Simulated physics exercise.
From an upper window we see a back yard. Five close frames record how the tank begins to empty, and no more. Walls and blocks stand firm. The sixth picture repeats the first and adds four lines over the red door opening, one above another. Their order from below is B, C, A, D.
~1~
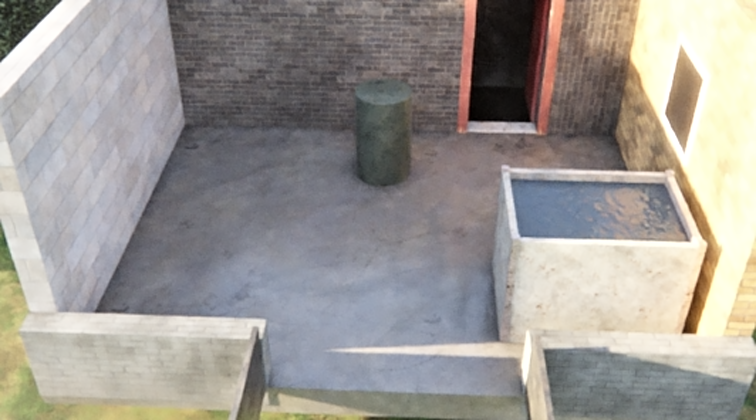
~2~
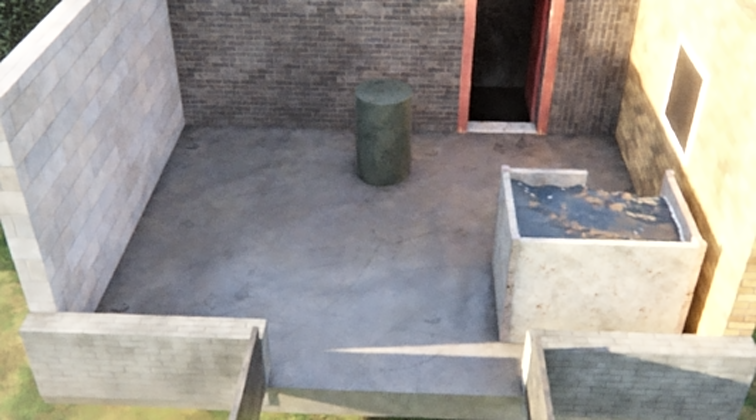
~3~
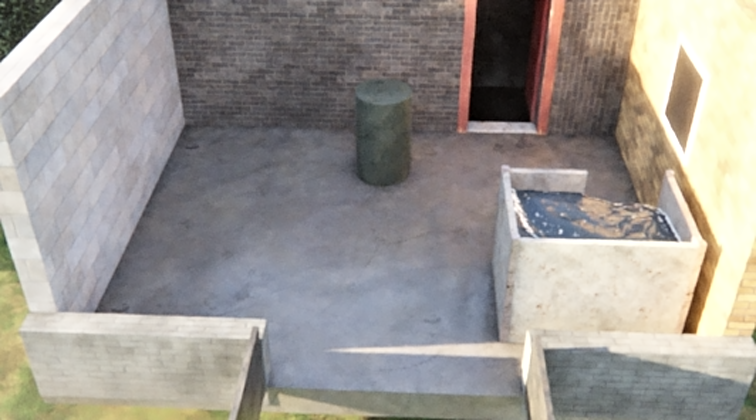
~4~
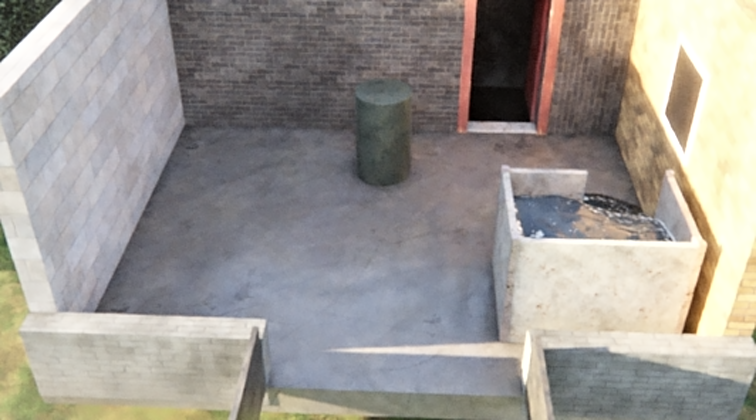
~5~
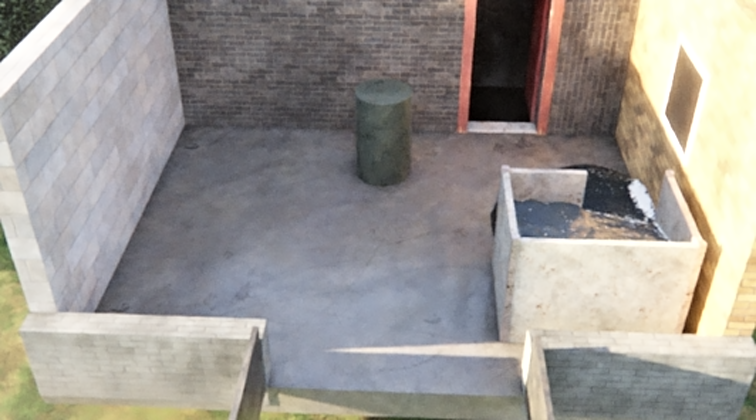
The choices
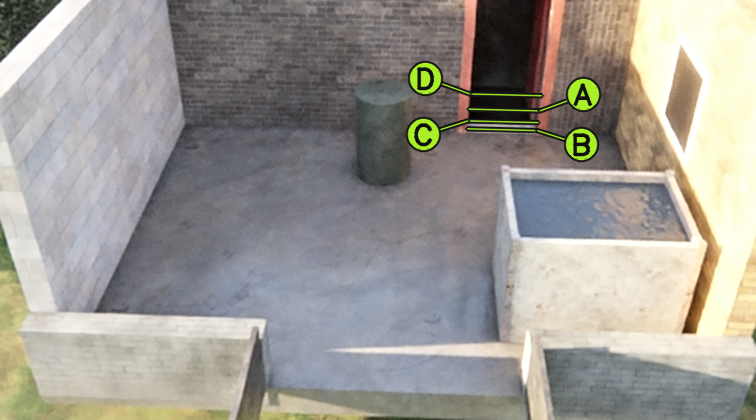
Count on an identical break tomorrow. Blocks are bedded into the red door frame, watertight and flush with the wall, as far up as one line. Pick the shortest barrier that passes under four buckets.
Choose A.
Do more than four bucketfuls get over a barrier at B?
Yes.
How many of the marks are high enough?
Two of the four.
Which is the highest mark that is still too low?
That is mark C.
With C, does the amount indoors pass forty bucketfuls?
No.
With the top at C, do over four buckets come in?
Yes, it does.
On the marked copy, A at (504, 110); B at (502, 129); C at (503, 121); D at (505, 94); from the bottom up B, C, A, D.
With A, a bucket or two gets in.
With B, dozens of bucketfuls pour in.
With C, about 13 bucketfuls get in.
With D, nothing gets over.
